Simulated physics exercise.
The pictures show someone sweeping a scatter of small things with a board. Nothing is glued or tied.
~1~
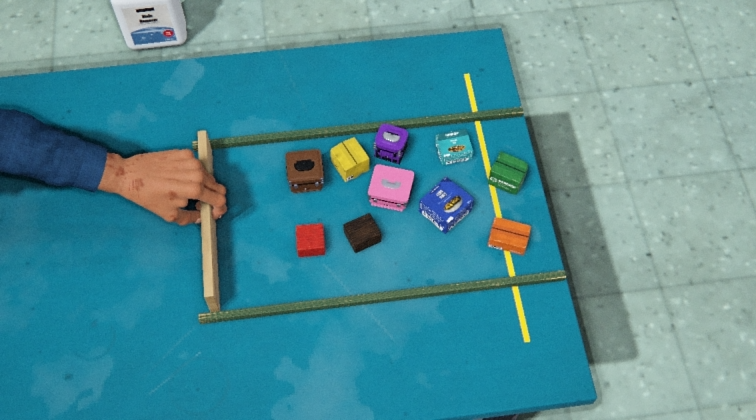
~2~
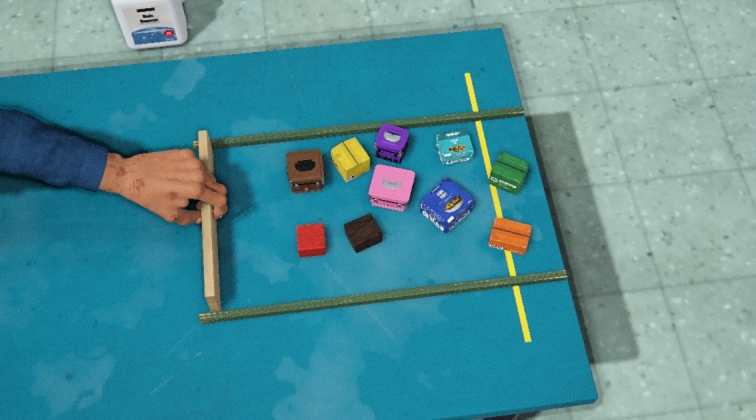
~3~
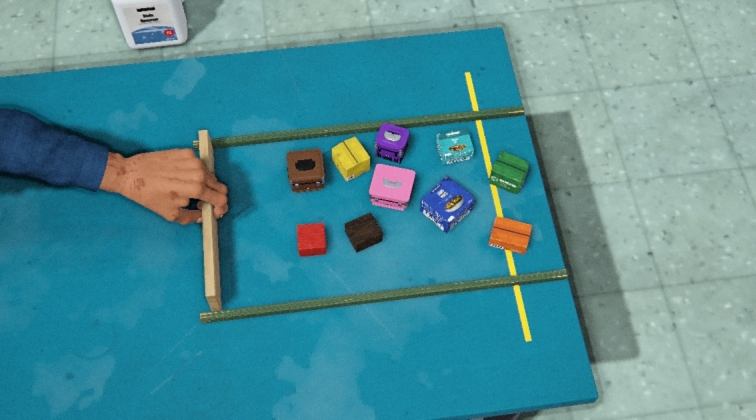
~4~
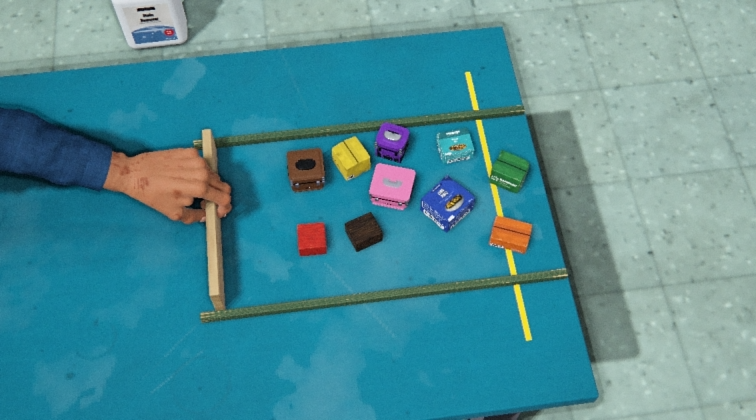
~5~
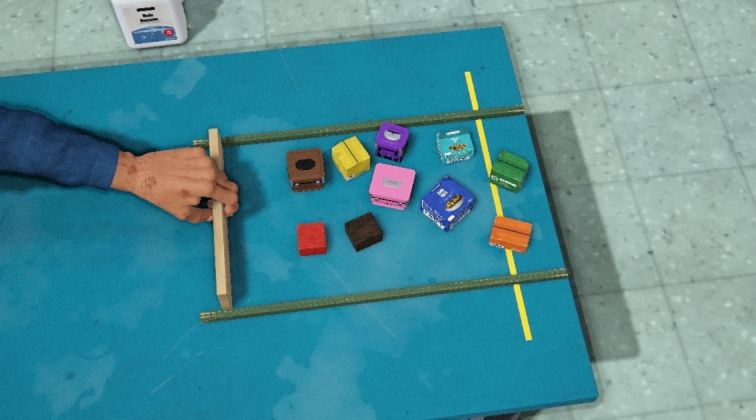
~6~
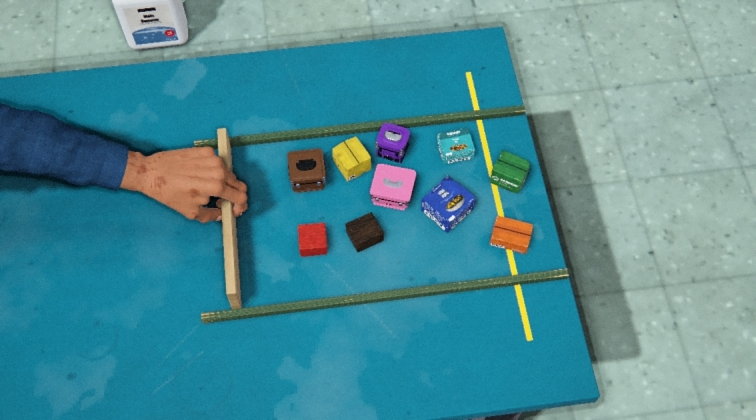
To begin with, a hand in a blue sleeve holds a wooden board upright at the left end of two green strips on a blue table, with colourful little boxes scattered between them. The board stays almost still, then the hand slides it slightly right, leaving the boxes untouched.
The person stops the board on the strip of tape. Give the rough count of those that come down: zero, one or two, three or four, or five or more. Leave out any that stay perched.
Here the number that fall off is three or four.
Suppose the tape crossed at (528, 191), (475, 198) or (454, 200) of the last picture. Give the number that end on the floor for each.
The counts: 7, 2 and 1.
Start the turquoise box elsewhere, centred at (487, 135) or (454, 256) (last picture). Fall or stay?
In turn it comes down; remains up.
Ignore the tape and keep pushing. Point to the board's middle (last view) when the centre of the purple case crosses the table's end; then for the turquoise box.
Near (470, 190) and (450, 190).
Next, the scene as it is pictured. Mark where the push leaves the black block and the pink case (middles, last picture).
About (546, 220), and the other about (528, 183).
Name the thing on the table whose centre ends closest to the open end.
It is the yellow box.
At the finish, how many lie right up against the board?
That makes 2.
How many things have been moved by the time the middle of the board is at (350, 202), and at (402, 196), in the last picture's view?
First 6, then 8.
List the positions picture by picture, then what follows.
The first frame shows green box (508, 174); orange box (509, 236); turquoise box (454, 147); board (208, 219); tape (494, 197).
The second frame shows orange box (510, 236); pink case (392, 188).
The third frame shows turquoise box (455, 146); brown case (306, 171).
The fourth frame shows green box (509, 172); purple case (392, 143).
The fifth frame shows orange box (510, 235); board (220, 217).
The sixth frame shows green box (510, 172); orange box (511, 235); turquoise box (456, 146); board (229, 216); tape (497, 195).
Soon after, none off yet; green box at rest near (510, 172); orange box at rest near (511, 235); turquoise box at rest near (456, 146).
After that, none off yet; green box at rest near (510, 172); orange box moving near (517, 237); turquoise box displaced about its own width near (506, 146).
In the end, the number that fall off is three or four; gone, purple case, blue box, turquoise box and green box.
